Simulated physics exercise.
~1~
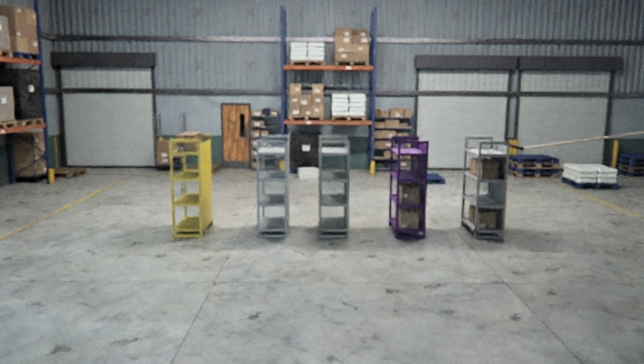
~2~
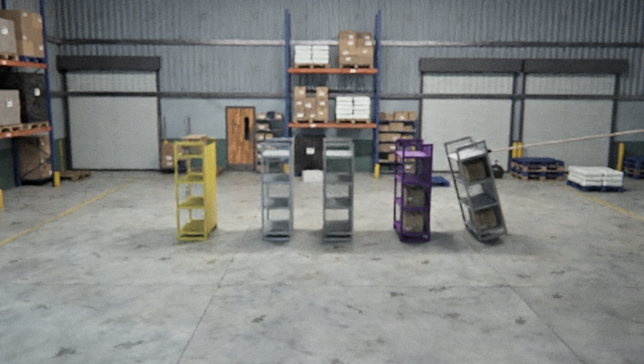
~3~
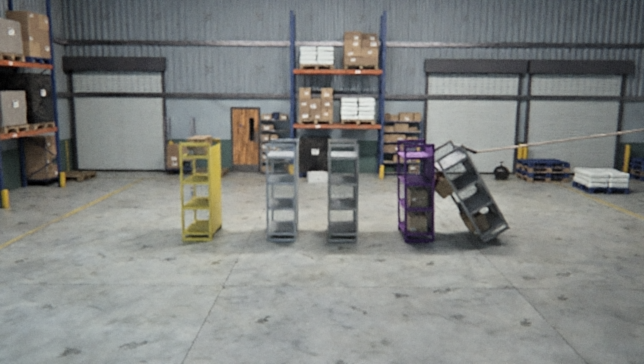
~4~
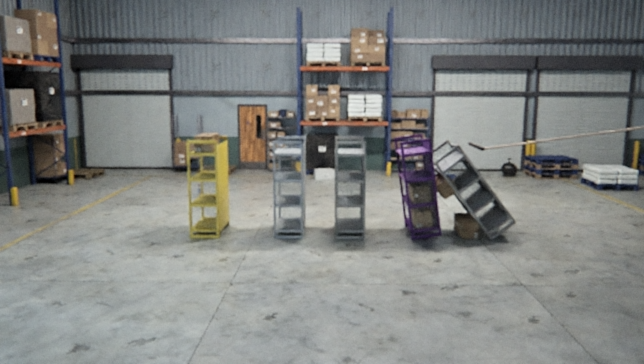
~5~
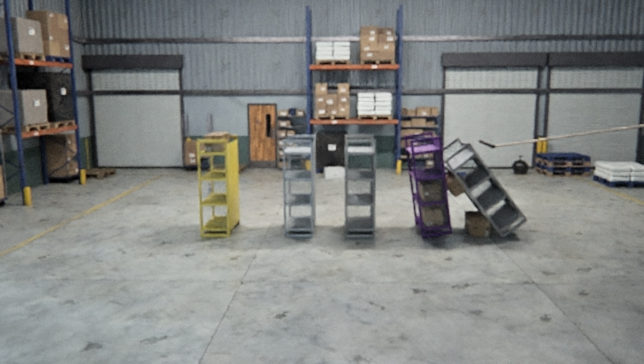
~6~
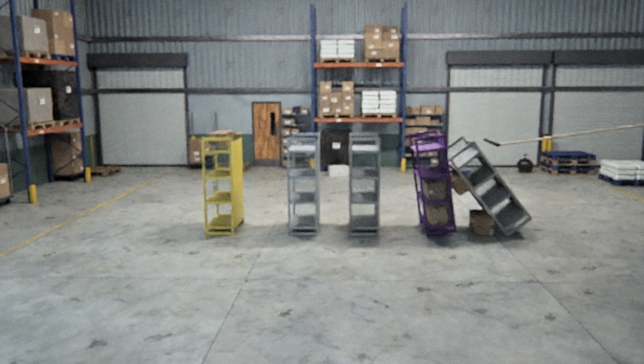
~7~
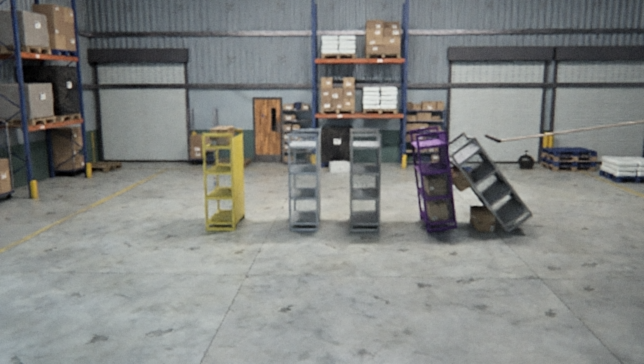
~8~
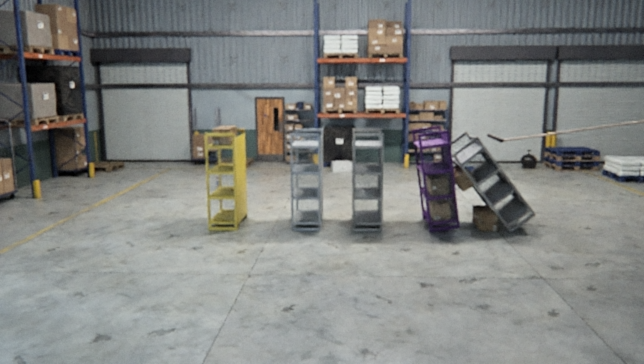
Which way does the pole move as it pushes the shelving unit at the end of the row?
The pole moves to the left, tipping the end unit toward the purple one.
